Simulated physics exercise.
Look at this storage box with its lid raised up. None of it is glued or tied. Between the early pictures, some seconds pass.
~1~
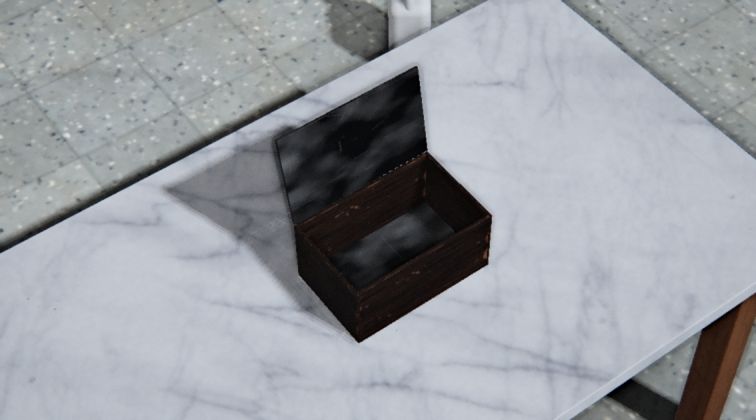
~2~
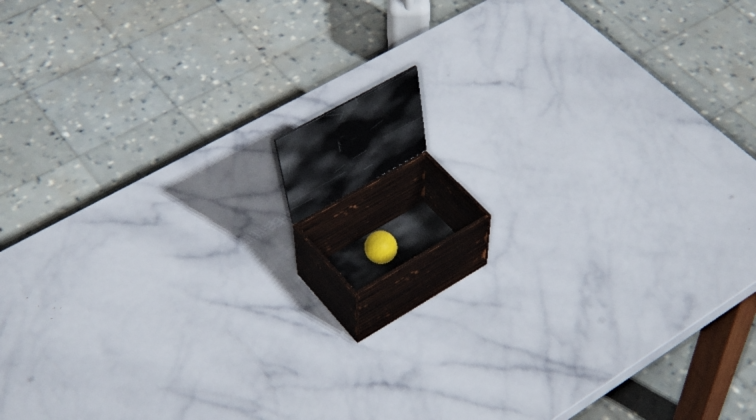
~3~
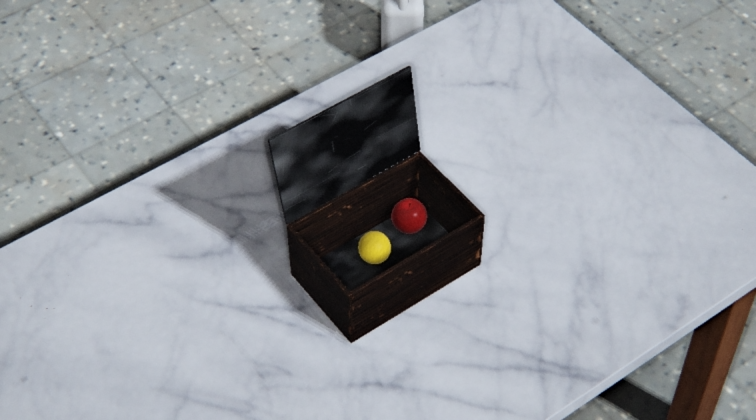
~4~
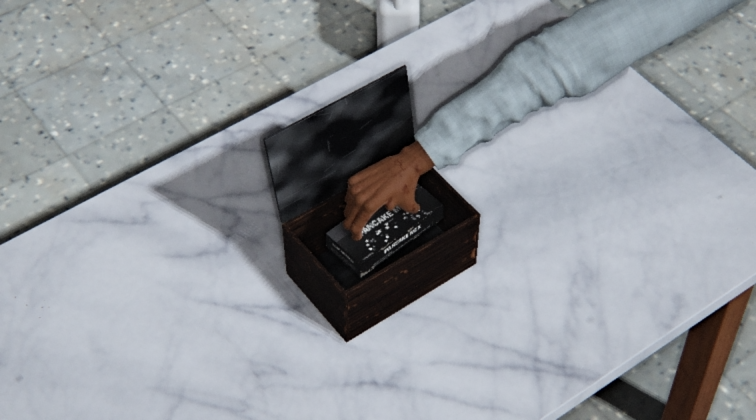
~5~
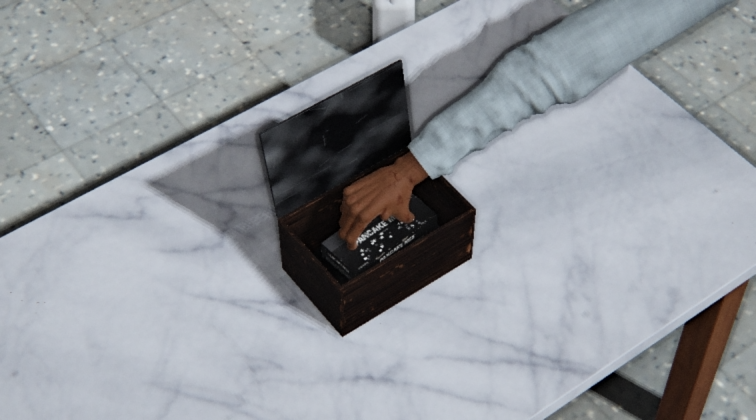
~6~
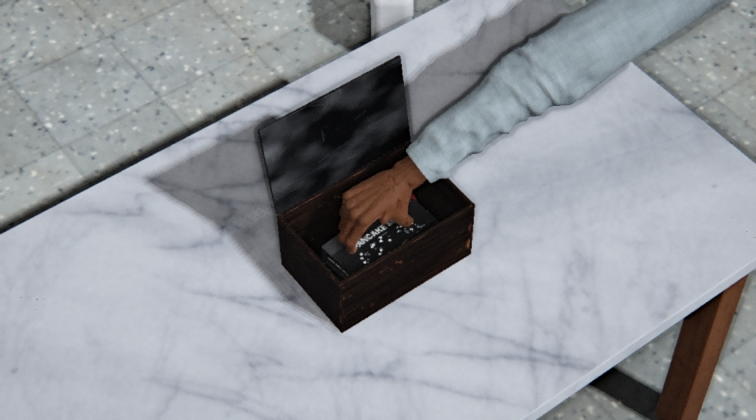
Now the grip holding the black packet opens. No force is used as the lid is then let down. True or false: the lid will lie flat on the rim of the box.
True.
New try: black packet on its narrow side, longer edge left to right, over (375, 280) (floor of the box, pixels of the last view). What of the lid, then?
Result: Lid shut.
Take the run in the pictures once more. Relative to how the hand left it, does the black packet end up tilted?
It tips.
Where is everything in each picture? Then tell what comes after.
The last thing is not in view yet, in the first picture.
The last thing is not in view yet; yellow lemon (381, 248), in the second picture.
The last thing is not in view yet; yellow lemon (374, 248), in the third picture.
Coming down; black packet (385, 226), in the fourth picture.
Coming down; black packet (380, 235), in the fifth picture.
In place under the hand; black packet (379, 239), in the sixth picture.
Then, 1.10 s on from there, lid starting down; black packet turned 39° from how it was put near (381, 256).
Then, 1.70 s on from there, lid 51° above the rim; black packet turned 39° from how it was put near (381, 256).
Then, 2.10 s on from there, lid 17° above the rim; black packet turned 39° from how it was put near (381, 256).
In the end, lid shut; toppled in the box, black packet; the other 2 unmoved. At the end, from the last picture's camera, black packet near (381, 256).
